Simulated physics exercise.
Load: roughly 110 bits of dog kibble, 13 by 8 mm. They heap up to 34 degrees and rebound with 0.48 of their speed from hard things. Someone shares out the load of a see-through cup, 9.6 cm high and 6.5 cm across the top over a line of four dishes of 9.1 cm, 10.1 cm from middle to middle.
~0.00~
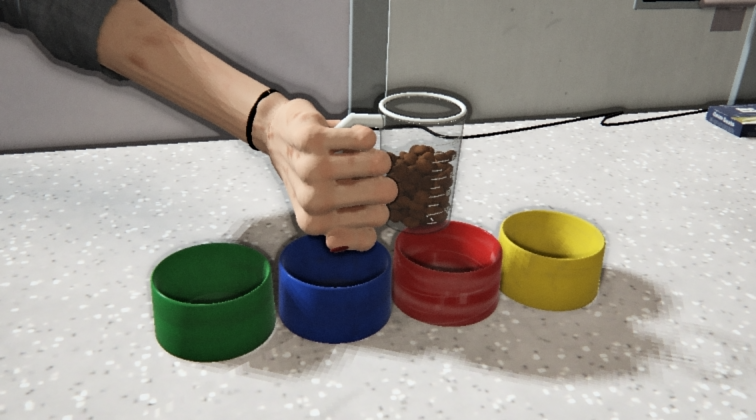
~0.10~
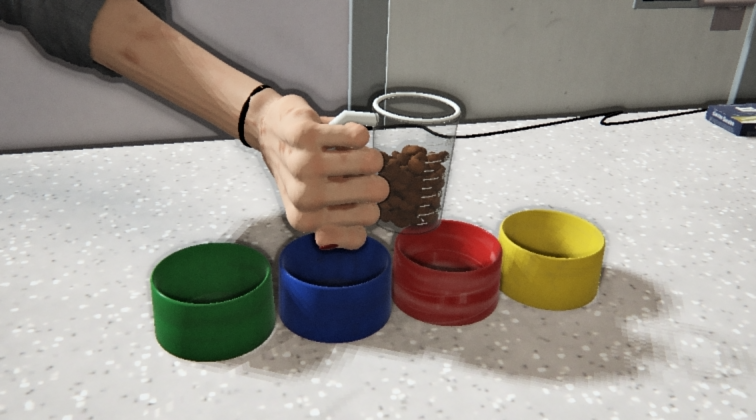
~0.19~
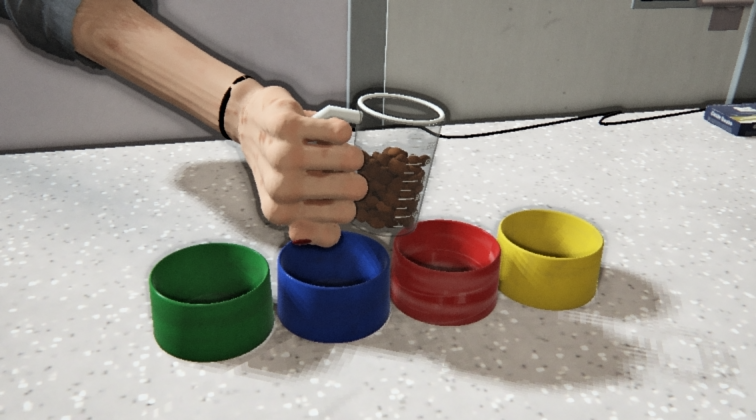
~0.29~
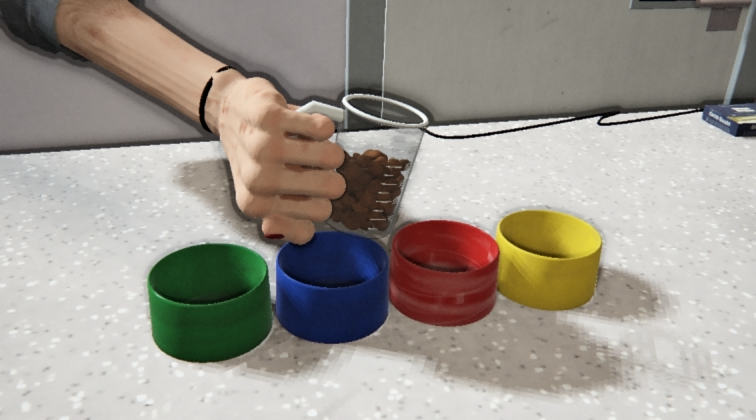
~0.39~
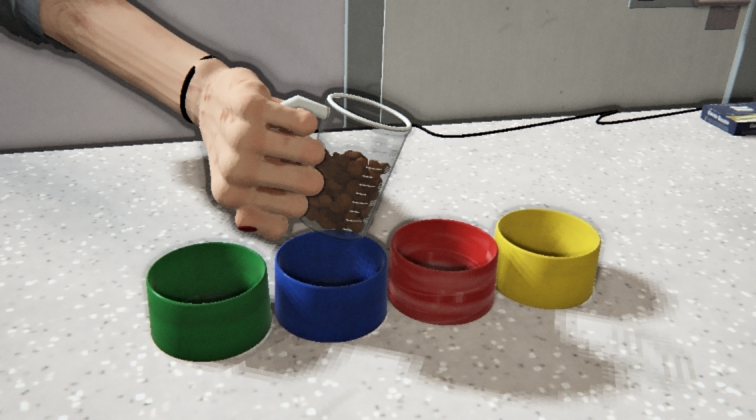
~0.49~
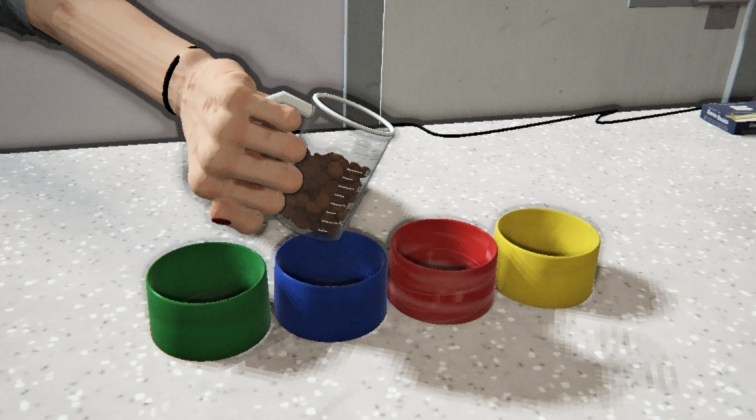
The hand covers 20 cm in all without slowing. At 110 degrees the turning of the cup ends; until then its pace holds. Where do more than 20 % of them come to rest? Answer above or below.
Red dish: Below; blue dish: Below; green dish: Above; yellow dish: Below; on the counter: Below.
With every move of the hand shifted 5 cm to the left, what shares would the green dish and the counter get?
In that case green 90, counter 0.
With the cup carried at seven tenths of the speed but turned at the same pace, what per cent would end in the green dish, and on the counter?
In that case green 90, counter 0.
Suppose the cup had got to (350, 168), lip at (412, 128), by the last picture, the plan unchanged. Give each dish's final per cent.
Red 0; blue 0; green 90; yellow 0.
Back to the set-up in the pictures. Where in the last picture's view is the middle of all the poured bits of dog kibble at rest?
Near (224, 303).
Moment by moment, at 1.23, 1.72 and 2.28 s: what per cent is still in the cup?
In turn: 100, 100, 75.
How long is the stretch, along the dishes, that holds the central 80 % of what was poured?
About 5 cm.
After 1.23 s, tilt 64 degrees; cup holds 100 %.
After 1.72 s, tilt 91 degrees; cup holds 100 %.
After 2.28 s, tilt 110 degrees; cup holds 75 %, green 25 %.
By 4.3 s all is still; red 0 %, blue 0 %, green 90 %, yellow 0 %, counter 0 %, cup 10 %.
